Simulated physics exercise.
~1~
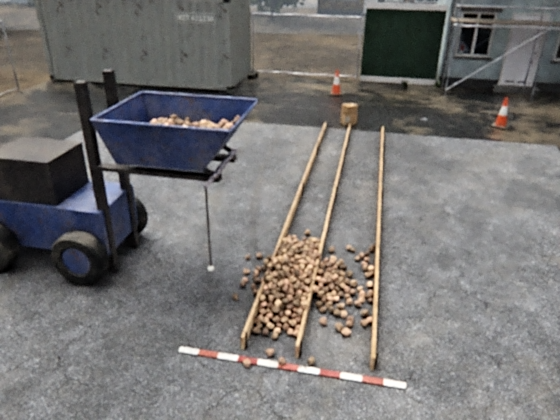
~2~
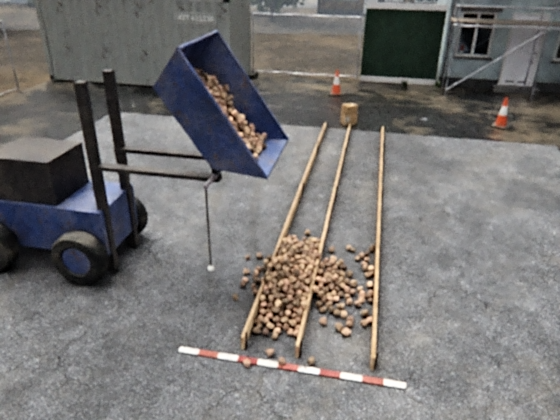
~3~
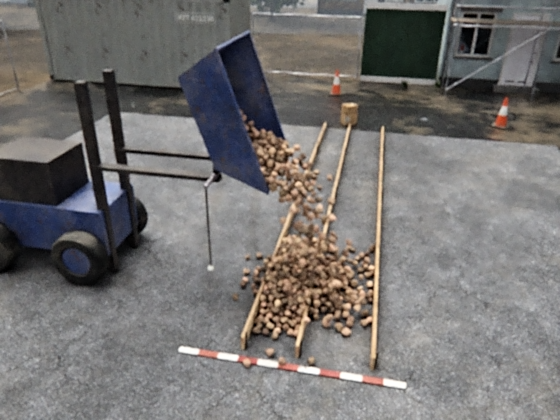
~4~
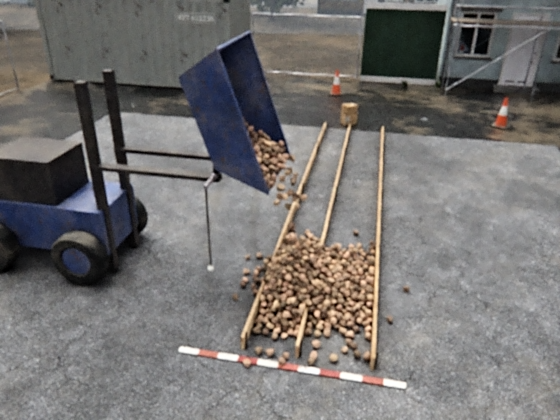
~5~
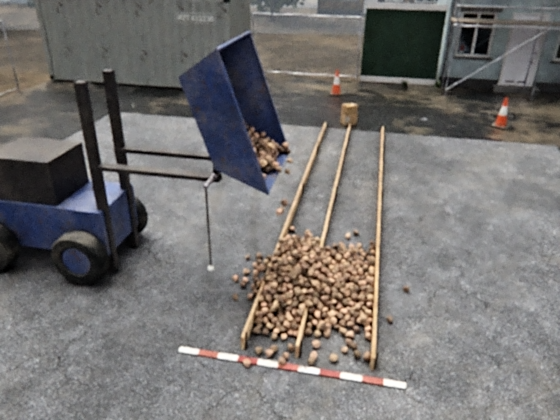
In a paved yard, a forklift tips its blue skip, spilling most stones onto the planked pile.
